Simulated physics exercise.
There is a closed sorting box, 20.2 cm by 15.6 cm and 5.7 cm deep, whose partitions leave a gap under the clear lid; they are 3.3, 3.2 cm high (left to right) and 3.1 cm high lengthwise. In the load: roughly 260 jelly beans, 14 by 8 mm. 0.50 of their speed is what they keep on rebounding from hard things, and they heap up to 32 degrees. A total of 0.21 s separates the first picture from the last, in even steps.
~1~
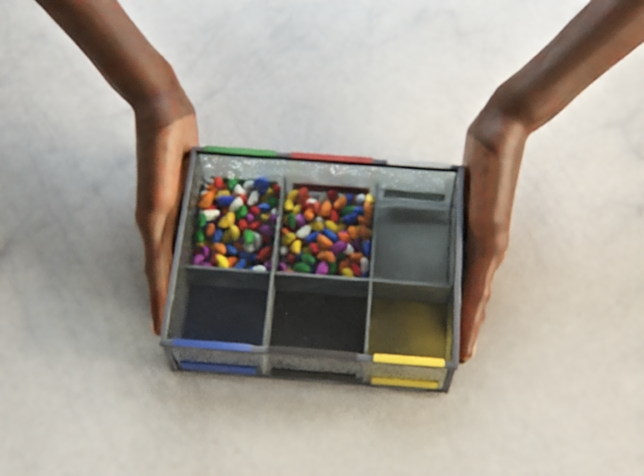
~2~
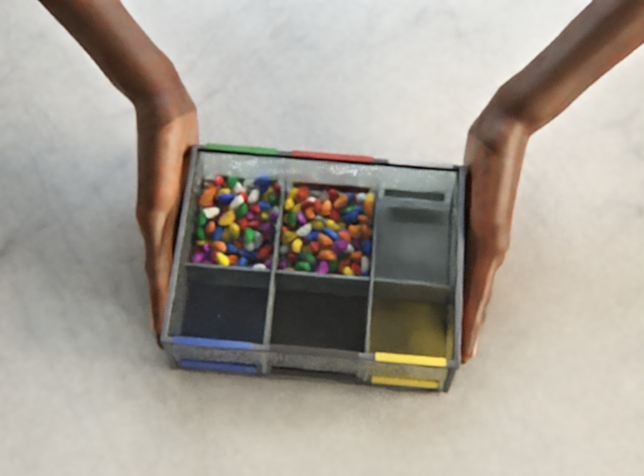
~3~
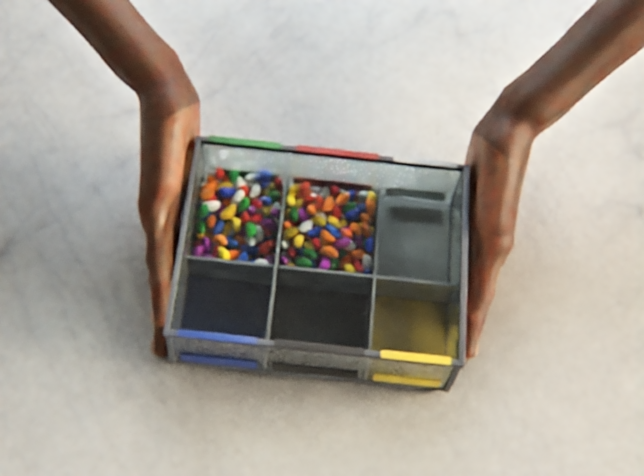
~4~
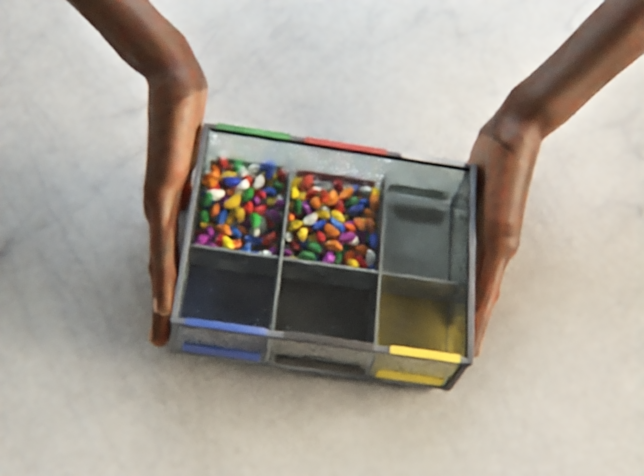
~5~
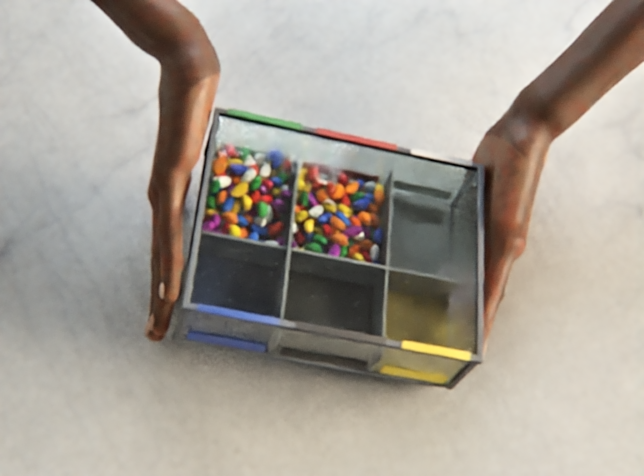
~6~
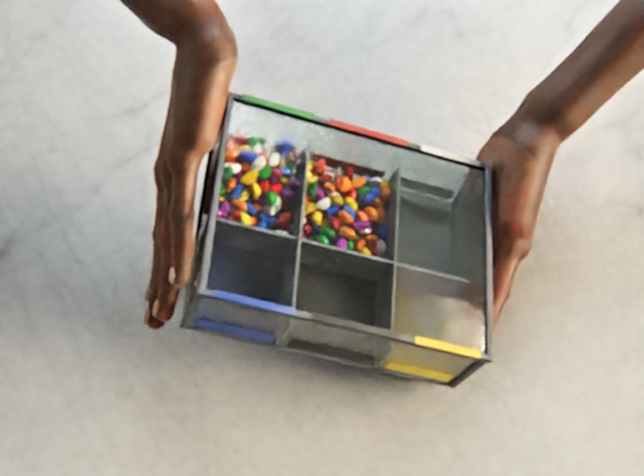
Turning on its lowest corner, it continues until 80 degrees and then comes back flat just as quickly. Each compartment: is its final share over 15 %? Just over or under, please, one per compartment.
Red: Over, blue: Under, green: Over, yellow: Under, white: Over, black: Under.
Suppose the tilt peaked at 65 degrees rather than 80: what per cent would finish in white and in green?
Shares: White 20 and green 35, per cent.
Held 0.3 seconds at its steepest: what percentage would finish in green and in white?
Green keeps 20% and white keeps 50%.
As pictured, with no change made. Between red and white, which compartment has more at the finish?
That would be the white compartment.
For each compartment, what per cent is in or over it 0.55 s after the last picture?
You'd see red at 50, blue at 0, green at 40, yellow at 0, white at 10 and black at 0 per cent.
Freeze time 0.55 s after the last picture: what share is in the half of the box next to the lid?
Roughly 50 percent of the pieces.
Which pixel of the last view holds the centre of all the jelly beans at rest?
Estimated resting centre: Around (368, 232).
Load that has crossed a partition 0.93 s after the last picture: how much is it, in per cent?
Close to 50 in a hundred.
Then, 0.55 s after the last picture, tilt 79 degrees; red 50 %, green 40 %, white 10 %.
Then, 0.93 s after the last picture, tilt 33 degrees; red 35 %, green 20 %, white 45 %.
Then, 1.40 s after the last picture, tilt 0 degrees; red 35 %, green 20 %, white 45 %.
In the end, red 35 %, blue 0 %, green 20 %, yellow 0 %, white 45 %, black 0 %.
